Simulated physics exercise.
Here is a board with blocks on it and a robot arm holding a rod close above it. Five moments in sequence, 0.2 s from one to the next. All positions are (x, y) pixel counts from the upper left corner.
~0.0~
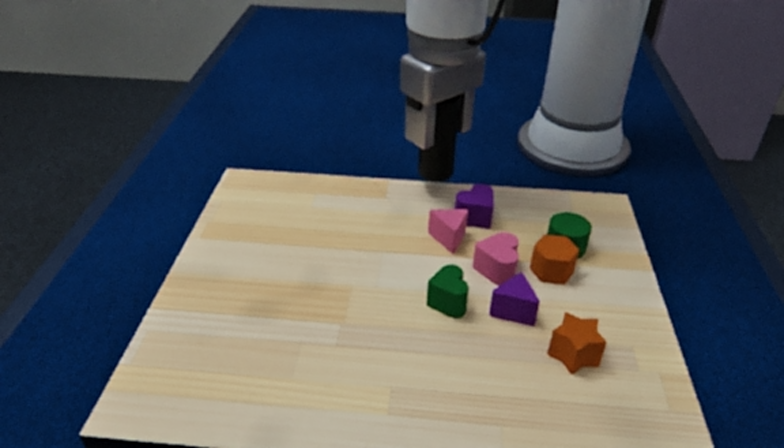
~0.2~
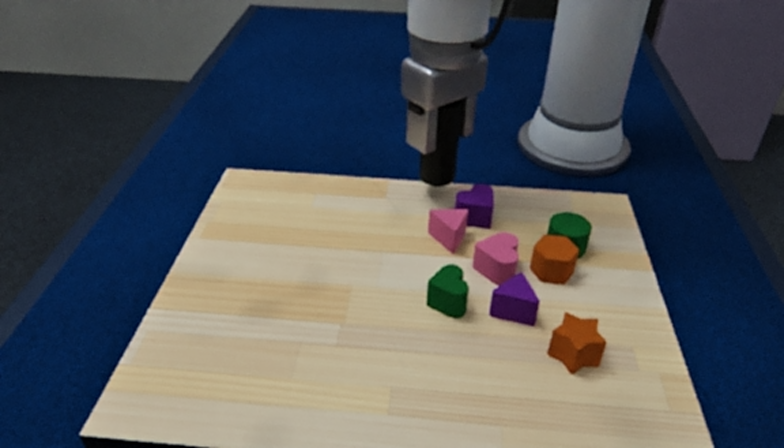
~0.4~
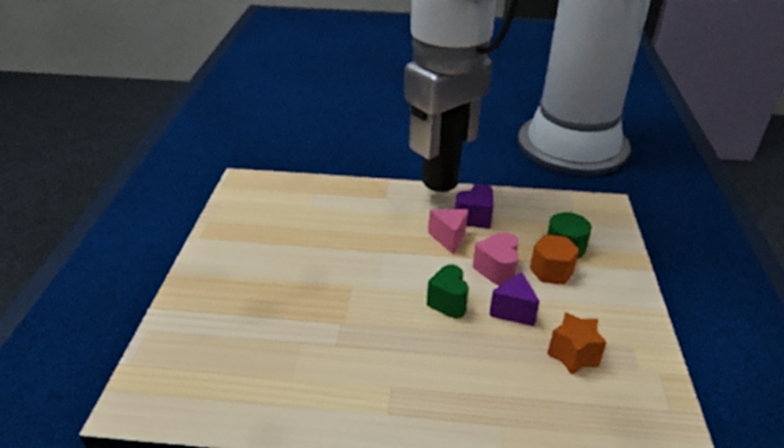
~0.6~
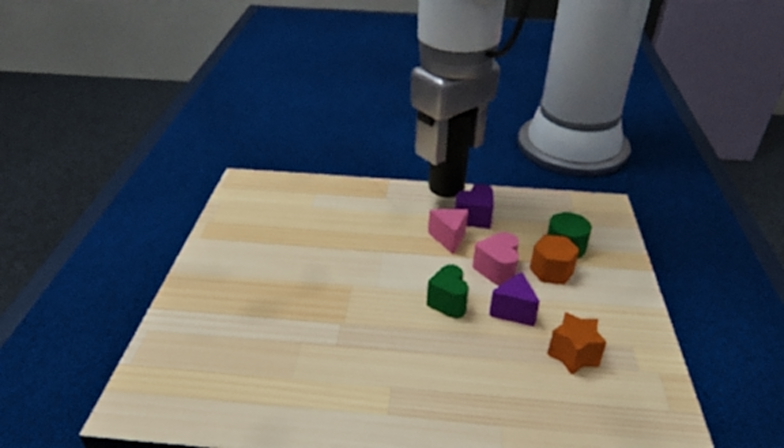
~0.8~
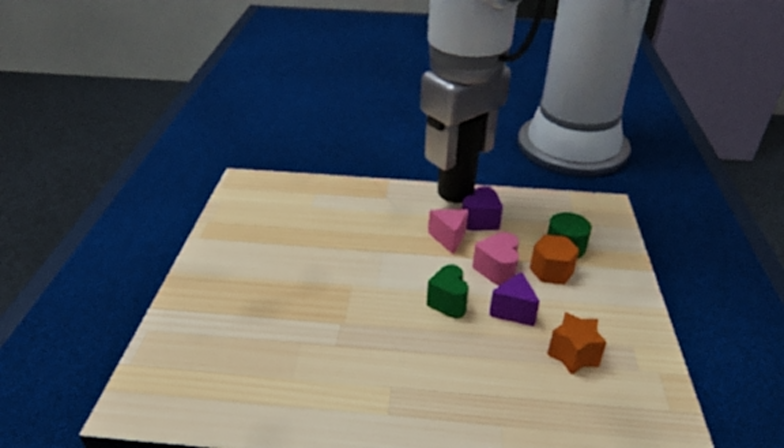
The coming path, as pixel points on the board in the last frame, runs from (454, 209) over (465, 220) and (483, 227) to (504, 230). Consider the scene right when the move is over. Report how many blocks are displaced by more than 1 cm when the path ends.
That's one.
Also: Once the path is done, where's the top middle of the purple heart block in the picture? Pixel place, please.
About (537, 221).
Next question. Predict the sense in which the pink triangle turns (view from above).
Watching from overhead, you'd notice the pink triangle rotating clockwise.
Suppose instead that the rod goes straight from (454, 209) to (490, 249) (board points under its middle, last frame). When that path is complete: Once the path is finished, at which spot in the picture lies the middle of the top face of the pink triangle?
I expect it at (459, 228).
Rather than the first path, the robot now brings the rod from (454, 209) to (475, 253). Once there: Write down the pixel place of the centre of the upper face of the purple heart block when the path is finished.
Located at (508, 219).
The first path, step by step. Halfway along, rod at (476, 209); purple heart block at (506, 213).
At the end, rod at (506, 215); pink triangle at (454, 217), turned 20° clockwise; purple heart block at (537, 221); pink heart block in place; green circular block at (575, 225).
